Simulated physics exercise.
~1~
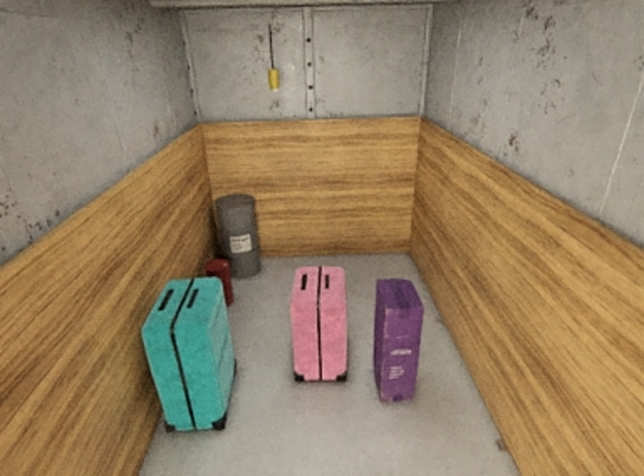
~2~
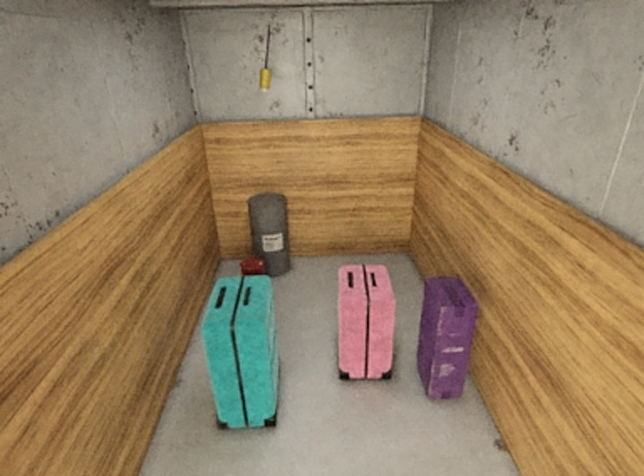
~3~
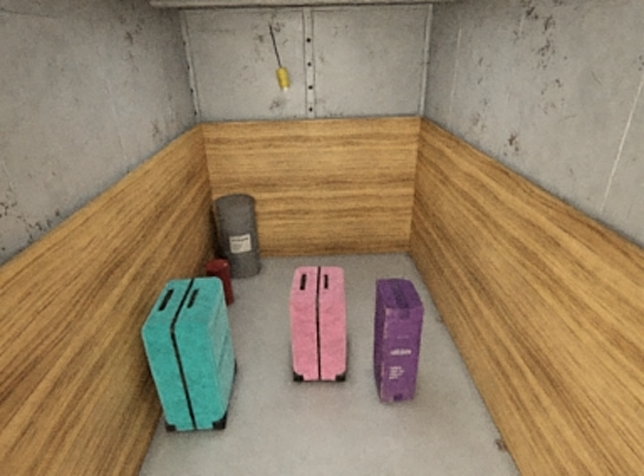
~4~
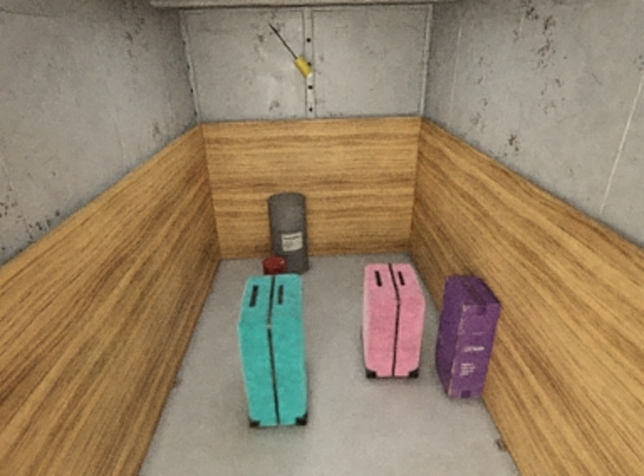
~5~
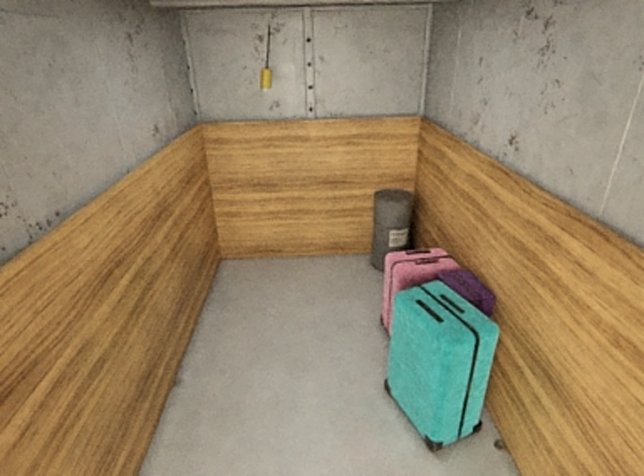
In the video, a turquoise case, a pink case, a purple box, a grey drum and a red canister shift right, left and right again across a van's load bay, ending upright and bunched near the right wall, with the canister out of sight.
